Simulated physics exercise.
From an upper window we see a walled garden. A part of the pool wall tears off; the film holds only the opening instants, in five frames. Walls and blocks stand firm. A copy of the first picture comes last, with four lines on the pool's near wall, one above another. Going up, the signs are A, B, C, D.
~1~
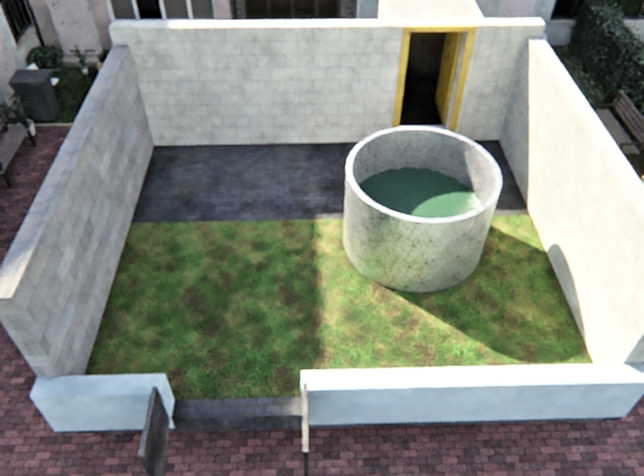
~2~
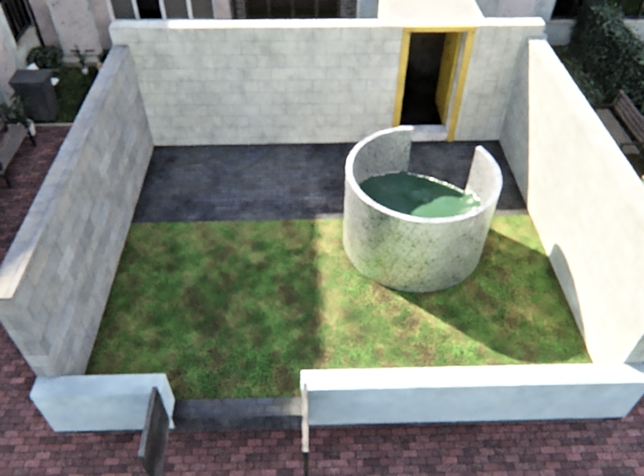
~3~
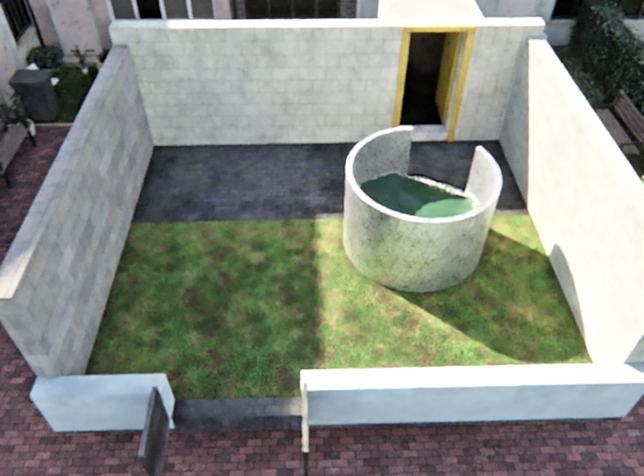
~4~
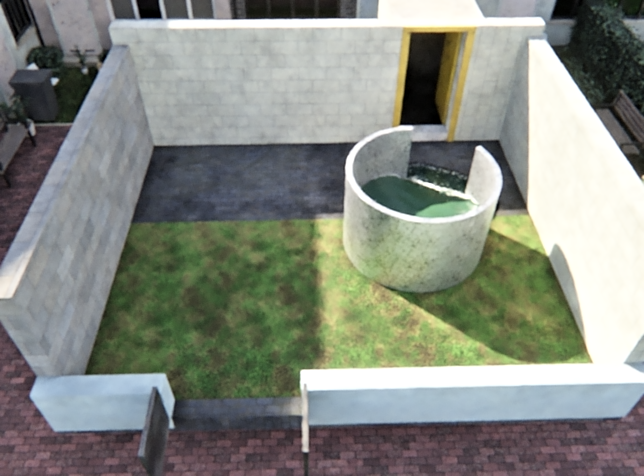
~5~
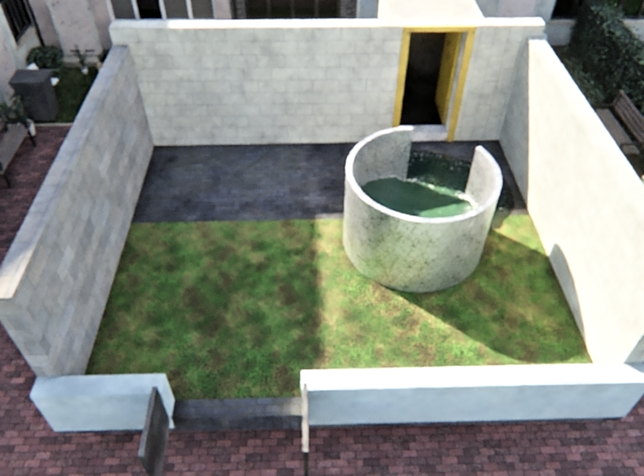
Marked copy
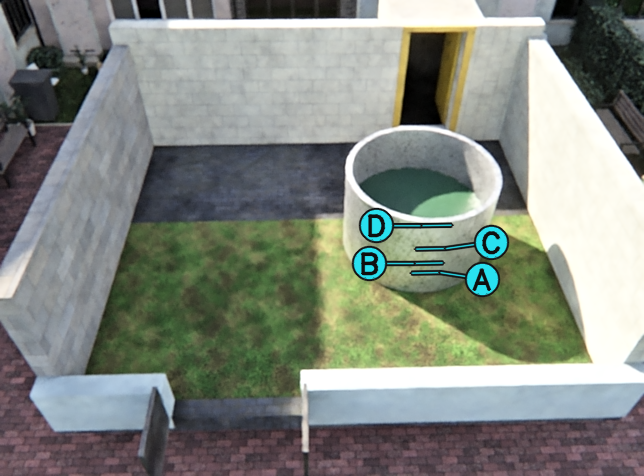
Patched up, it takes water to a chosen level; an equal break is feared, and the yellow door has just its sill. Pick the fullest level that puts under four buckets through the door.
That is mark A.
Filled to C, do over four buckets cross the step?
Yes.
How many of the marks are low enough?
One of the four.
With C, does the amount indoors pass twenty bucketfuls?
Yes, it does.
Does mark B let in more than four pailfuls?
Yes, it does.
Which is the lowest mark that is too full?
That would be B.
On the marked copy, A at (426, 272); B at (428, 263); C at (431, 248); D at (435, 225); from the bottom up A, B, C, D.
With A, a splash gets over, under a bucket.
With B, about 8 bucketfuls get in.
With C, dozens of bucketfuls pour in.
With D, dozens of bucketfuls pour in.
